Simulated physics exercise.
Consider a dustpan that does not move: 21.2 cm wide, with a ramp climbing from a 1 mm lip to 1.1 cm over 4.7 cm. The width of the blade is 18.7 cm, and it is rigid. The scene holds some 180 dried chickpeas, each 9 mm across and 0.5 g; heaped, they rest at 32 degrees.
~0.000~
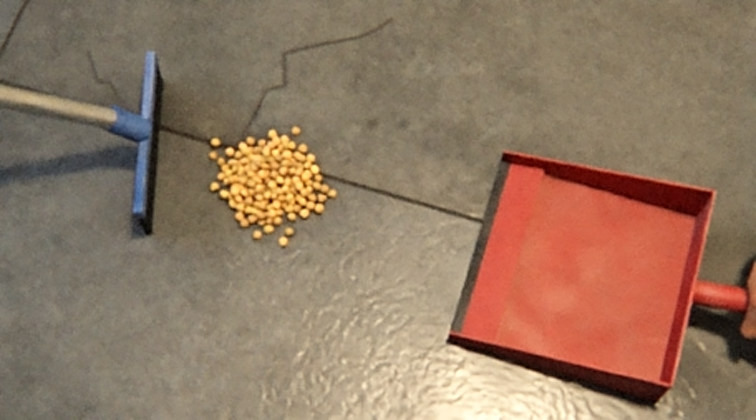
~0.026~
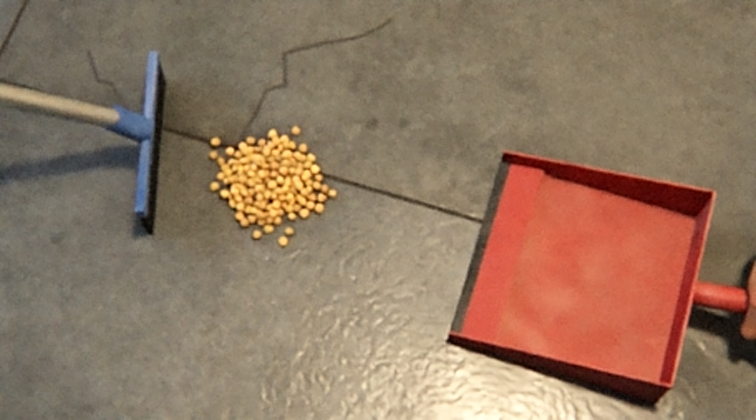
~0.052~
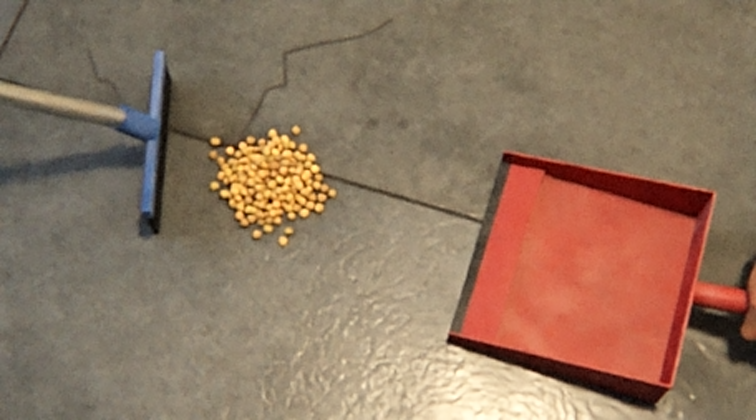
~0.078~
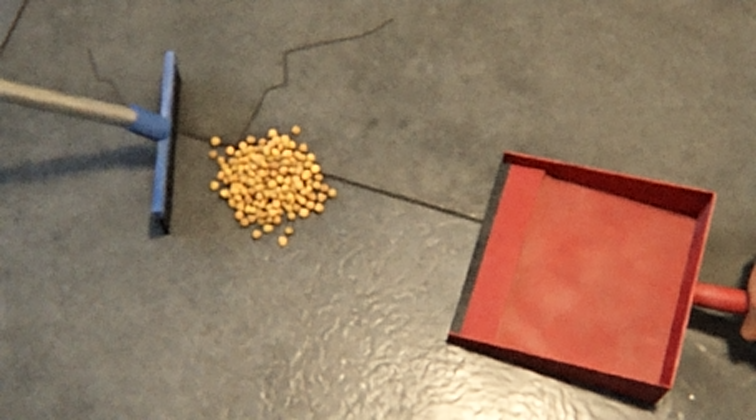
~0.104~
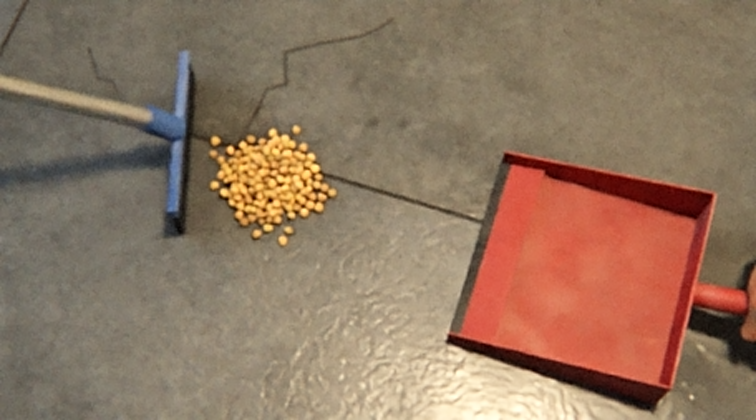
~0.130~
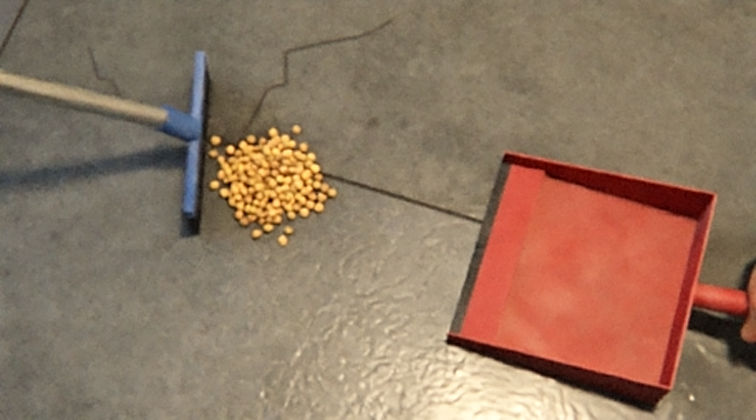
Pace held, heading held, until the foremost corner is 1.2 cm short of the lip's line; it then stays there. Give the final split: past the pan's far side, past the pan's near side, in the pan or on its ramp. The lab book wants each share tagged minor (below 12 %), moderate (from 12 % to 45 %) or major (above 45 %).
My prediction: Past the pan's far side: Moderate, past the pan's near side: Small, in the pan or on its ramp: Moderate.
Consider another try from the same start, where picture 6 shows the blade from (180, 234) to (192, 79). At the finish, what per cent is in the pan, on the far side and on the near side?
Per cent by place - pan 10, far side 0, near side 5.
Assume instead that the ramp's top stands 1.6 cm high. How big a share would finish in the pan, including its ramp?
Estimate: About 25 in a hundred.
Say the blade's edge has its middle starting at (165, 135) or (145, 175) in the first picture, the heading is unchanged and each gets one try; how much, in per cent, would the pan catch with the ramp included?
Some 25 and 25 per cent.
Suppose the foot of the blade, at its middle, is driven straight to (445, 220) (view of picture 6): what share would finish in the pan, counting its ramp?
About 25 %.
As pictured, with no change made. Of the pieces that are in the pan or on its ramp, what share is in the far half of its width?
Something like 90 per cent of the catch.
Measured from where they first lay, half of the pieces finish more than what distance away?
That distance is close to 26 cm.
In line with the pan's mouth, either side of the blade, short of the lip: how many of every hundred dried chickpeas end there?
Roughly 45 in a hundred.
After 0.35 s, middle of the blade 17 cm from the lip; 0 % over the lip, far side 5 %, near side 0 %.
Then, at 0.49 s, middle of the blade 8 cm from the lip; 0 % over the lip, far side 15 %, near side 0 %.
After 0.76 s, middle of the blade 4 cm from the lip; 30 % over the lip, far side 25 %, near side 0 %.
In the end, at 1.2 s, far side 25 %, near side 0 %, pan 30 %, in front of the lip or behind the blade 45 %.
